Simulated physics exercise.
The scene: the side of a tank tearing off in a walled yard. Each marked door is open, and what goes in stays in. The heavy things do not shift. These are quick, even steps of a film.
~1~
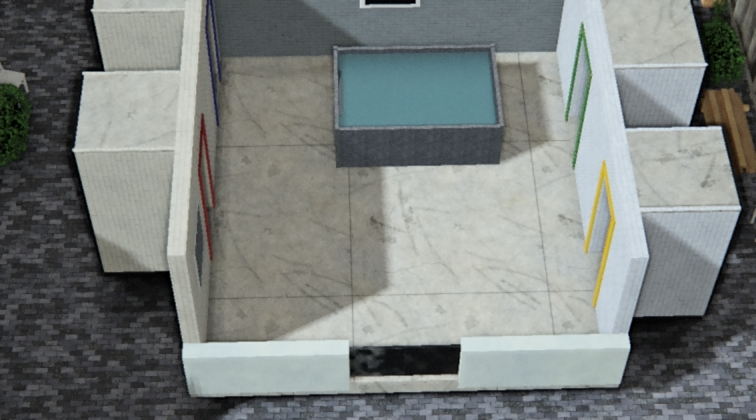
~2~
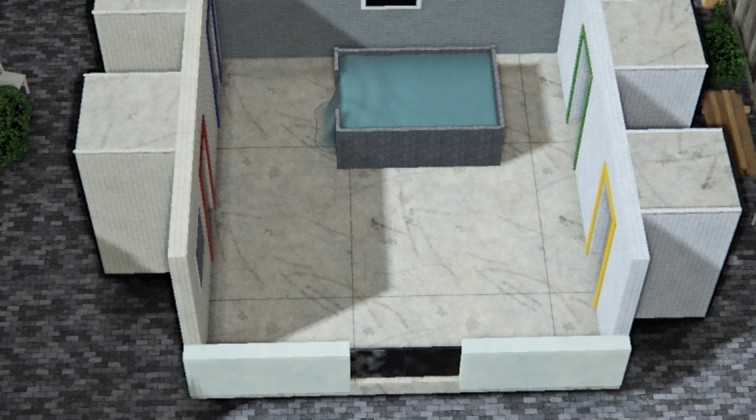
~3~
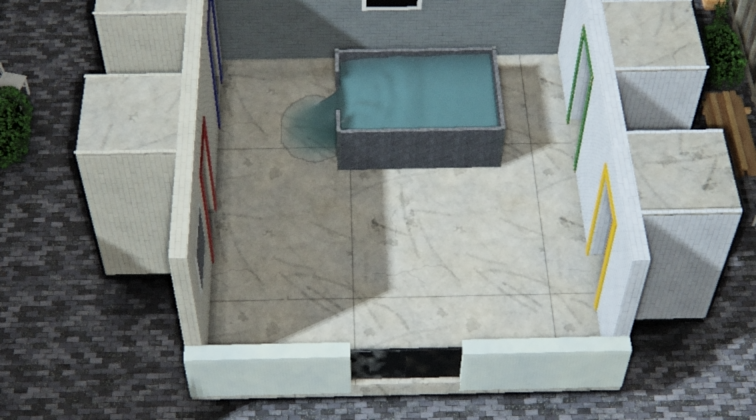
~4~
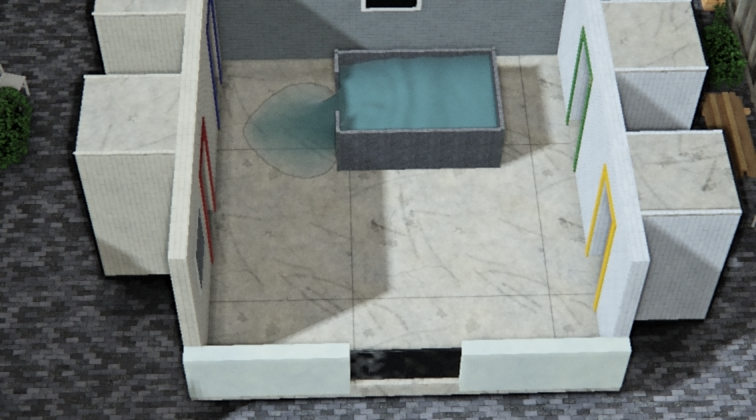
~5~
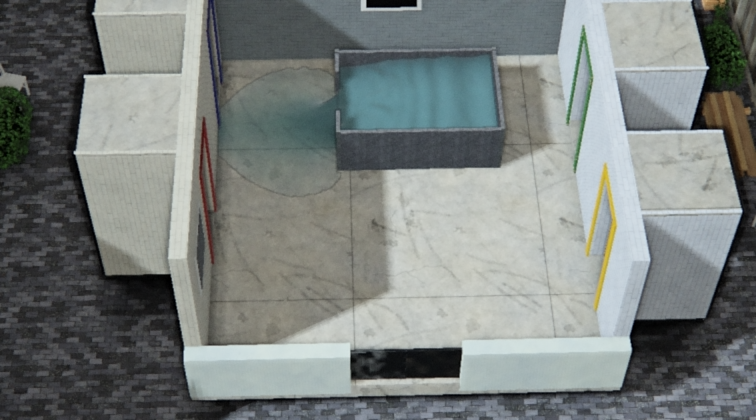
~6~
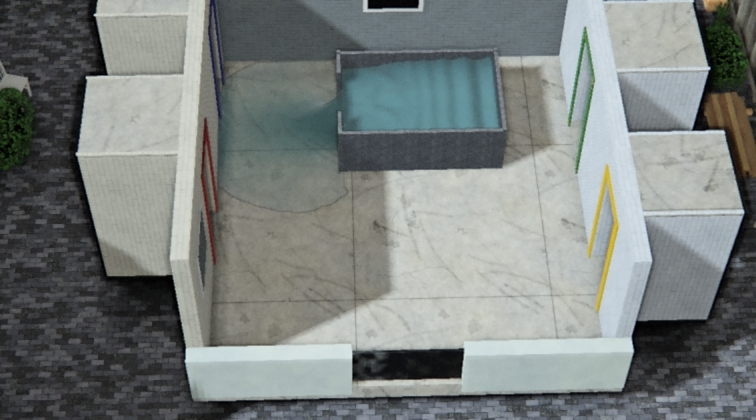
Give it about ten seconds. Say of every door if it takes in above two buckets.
One by one: The yellow door lets in a lot; the red door lets in a lot; the blue door lets in a lot; the green door admits no more than that.
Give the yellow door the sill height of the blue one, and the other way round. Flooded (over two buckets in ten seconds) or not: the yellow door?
One by one: Yellow lets less in.
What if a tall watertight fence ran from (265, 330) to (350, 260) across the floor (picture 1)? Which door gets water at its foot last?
That is the yellow-painted one.
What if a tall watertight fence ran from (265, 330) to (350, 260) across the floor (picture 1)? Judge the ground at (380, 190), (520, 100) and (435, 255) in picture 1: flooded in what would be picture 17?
In turn: Free of water, clear, not flooded.
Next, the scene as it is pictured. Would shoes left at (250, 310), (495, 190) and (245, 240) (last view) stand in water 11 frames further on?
In turn: Wet, not flooded, flooded.
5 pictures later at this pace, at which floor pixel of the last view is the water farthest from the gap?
I would point to (214, 284).
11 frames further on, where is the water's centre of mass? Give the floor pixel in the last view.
Close to (353, 140).
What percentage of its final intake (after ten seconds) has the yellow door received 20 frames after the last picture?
Close to 0 %.
A moment on, water covers 20 % of the floor; the yellow door not reached, the red door wet at the sill, nothing in, the blue door over two buckets in, the green door not reached.
Next, water covers 30 % of the floor; the yellow door not reached, the red door under two buckets in, the blue door far over two buckets in, the green door not reached.
Then, water covers 50 % of the floor; the yellow door not reached, the red door over two buckets in, the blue door far over two buckets in, the green door not reached.
Later, water covers 85 % of the floor; the yellow door under two buckets in, the red door over two buckets in, the blue door far over two buckets in, the green door wet at the sill, nothing in.
In the end, water covers 100 % of the floor; the yellow door far over two buckets in, the red door far over two buckets in, the blue door far over two buckets in, the green door wet at the sill, nothing in.
